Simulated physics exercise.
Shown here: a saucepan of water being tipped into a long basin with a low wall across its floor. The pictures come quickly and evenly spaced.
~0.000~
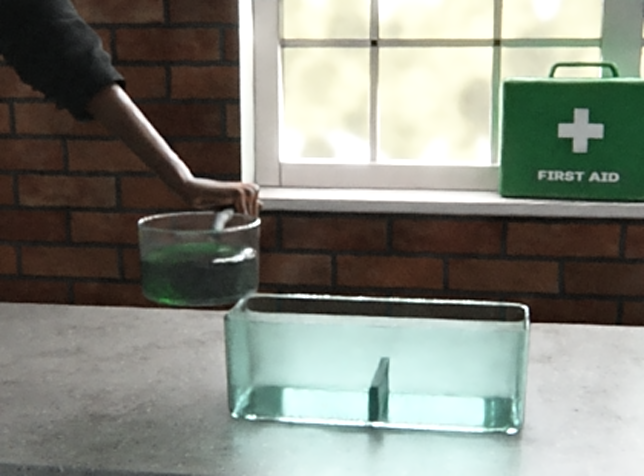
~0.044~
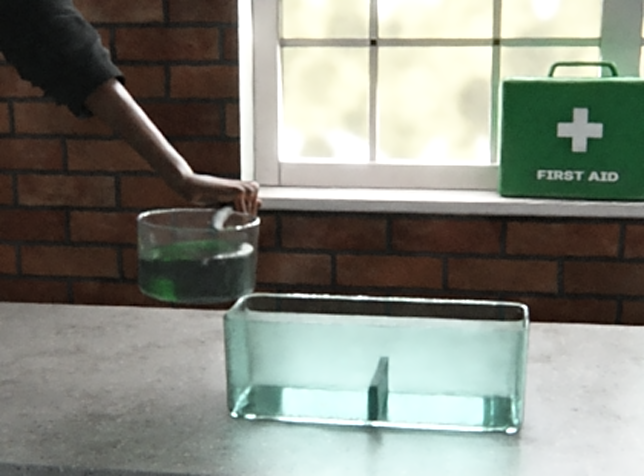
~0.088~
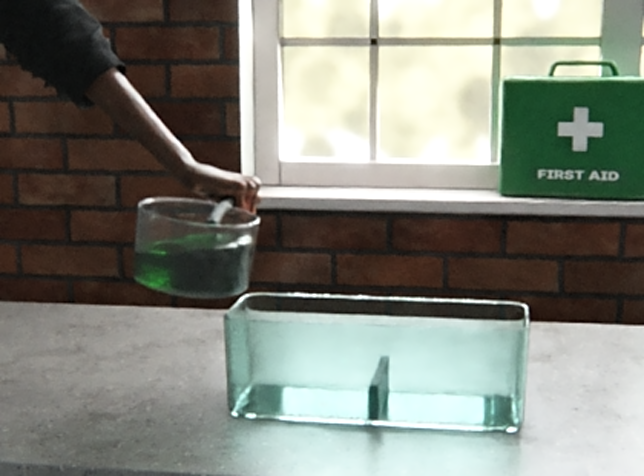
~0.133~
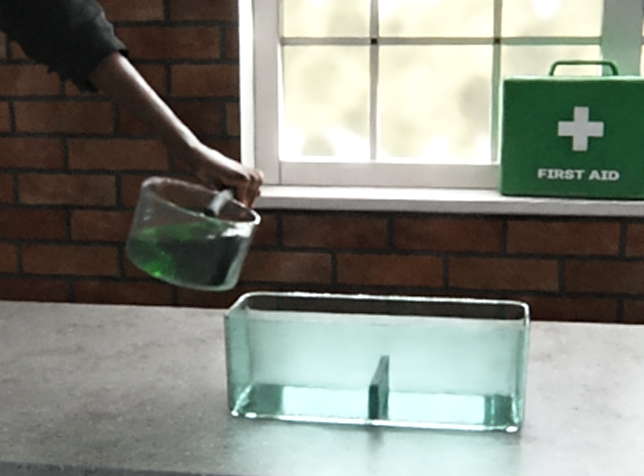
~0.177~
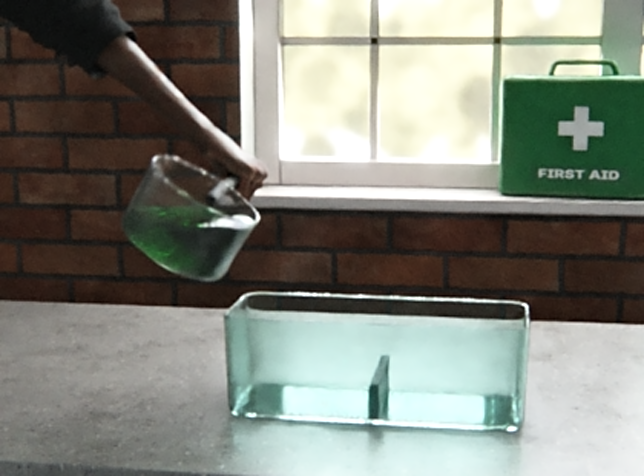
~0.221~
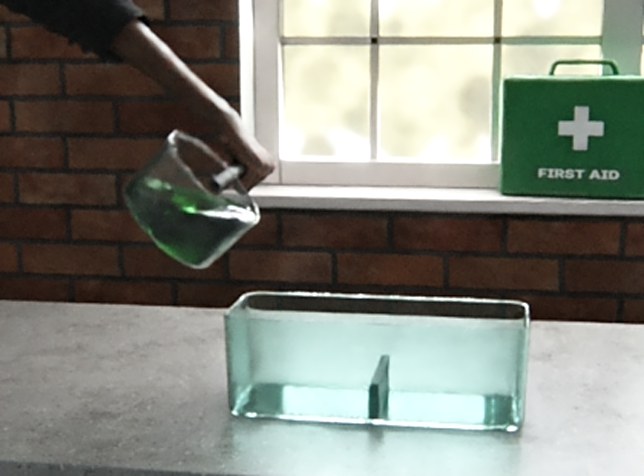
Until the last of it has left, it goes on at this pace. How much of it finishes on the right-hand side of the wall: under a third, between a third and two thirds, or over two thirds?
The share right of the wall falls short of one third.
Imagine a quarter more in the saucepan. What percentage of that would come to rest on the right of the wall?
That share would be some 20 parts in a hundred.
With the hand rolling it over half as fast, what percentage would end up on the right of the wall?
About 10 per cent.
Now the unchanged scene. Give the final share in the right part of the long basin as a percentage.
It comes to about 20 per cent.
Then, 0.45 s in, the tilt is 108° and 56 per cent is still to pour, 2 is left of the wall and 0 right of it.
Then, 0.62 s in, the tilt is 110° and 8 per cent is still to pour, 69 is left of the wall and 7 right of it.
Then, 0.80 s in, the tilt is 110° and 1 per cent is still to pour, 66 is left of the wall and 13 right of it.
Then, 0.99 s in, the tilt is 110° and 0 per cent is still to pour, 74 is left of the wall and 18 right of it.
Finally, 75 per cent lies left of the wall, 19 right of it and 7 outside.
